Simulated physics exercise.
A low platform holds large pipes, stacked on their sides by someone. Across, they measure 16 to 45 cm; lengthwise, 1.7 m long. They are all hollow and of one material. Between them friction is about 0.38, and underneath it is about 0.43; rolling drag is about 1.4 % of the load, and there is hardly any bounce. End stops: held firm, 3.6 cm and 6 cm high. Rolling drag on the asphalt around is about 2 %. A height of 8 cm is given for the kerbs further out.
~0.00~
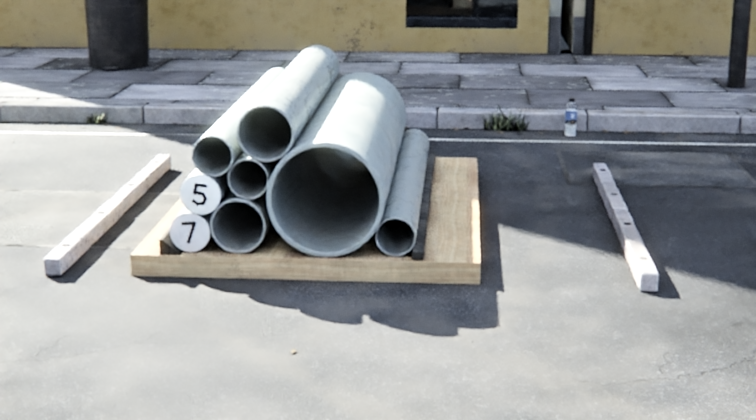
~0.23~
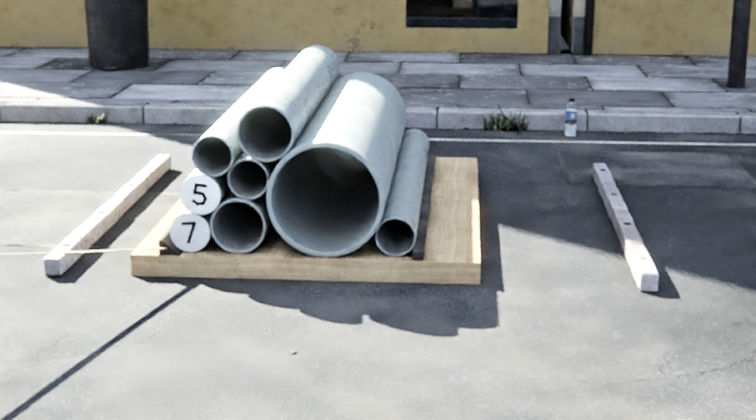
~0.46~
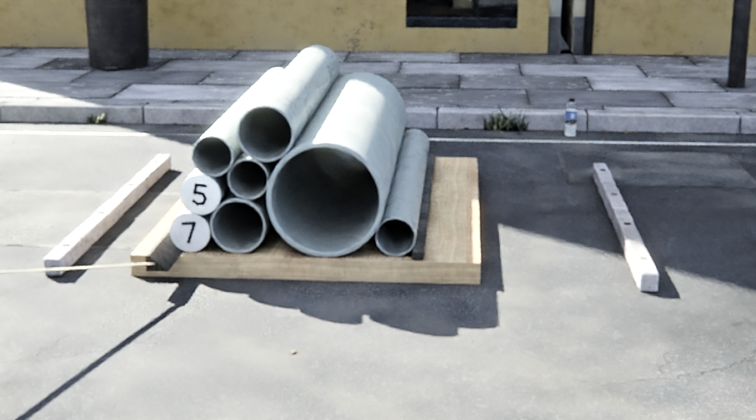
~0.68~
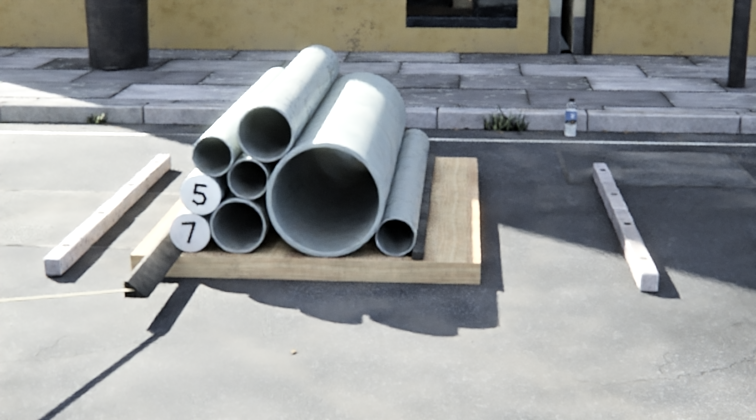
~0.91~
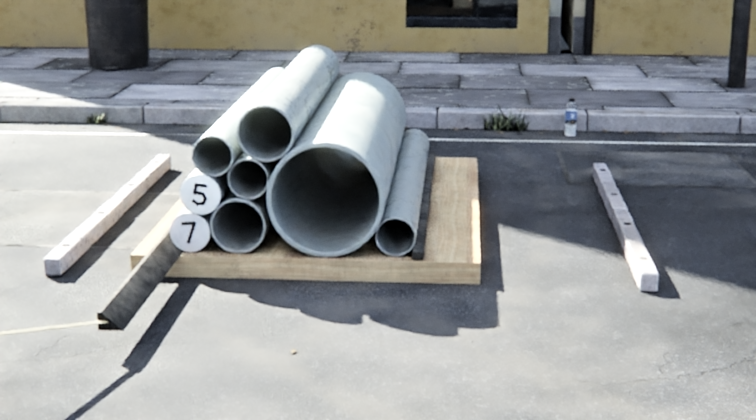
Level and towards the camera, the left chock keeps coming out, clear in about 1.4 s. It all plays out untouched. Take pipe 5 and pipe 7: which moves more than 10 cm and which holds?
Pipe 5 moves; pipe 7 moves.
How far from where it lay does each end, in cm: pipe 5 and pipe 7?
Pipe 5 = 35 cm, pipe 7 = 40 cm.
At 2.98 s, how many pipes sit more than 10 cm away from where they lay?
It comes to 3 at that point.
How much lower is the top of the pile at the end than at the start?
About 5 cm.
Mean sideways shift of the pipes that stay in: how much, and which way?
Some 15 cm leftwards.
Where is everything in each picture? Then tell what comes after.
In the first picture, 8 pipes, 4 on the base, highest (265, 134); no. 5 (200, 195), no. 7 (190, 232); left chock (6 cm) (161, 240); right batten (3.6 cm) (418, 252); kerbs (55, 255) and (648, 269).
The left chock is 0.9 cm out, at (161, 240); the rest still, in the second picture.
The left chock is 21 cm out, at (148, 256); the rest still; bottom ones (190, 232) (238, 227) (325, 201) (396, 237), in the third picture.
The left chock is 51 cm out, at (126, 282); the rest still, in the fourth picture.
The left chock is 83 cm out, at (100, 313); the rest still; no. 5 (200, 195), no. 7 (190, 232), in the fifth picture.
By 1.98 s, 0 now displaced over 10 cm; no. 5 4.5 cm left; no. 7 5 cm left.
By 2.36 s, 3 now displaced over 10 cm; no. 5 16 cm left and 4.1 cm down; no. 7 23 cm left.
By 2.98 s, 3 now displaced over 10 cm; no. 5 29 cm left and 15 cm down; no. 7 40 cm left and 9 cm down.
In the end, by 3.4 s, 4 moved over 10 cm; not one over the kerbs; no. 5 31 cm left and 16 cm down; no. 7 41 cm left and 9 cm down; top of the pile 63 cm high, from 67 cm.
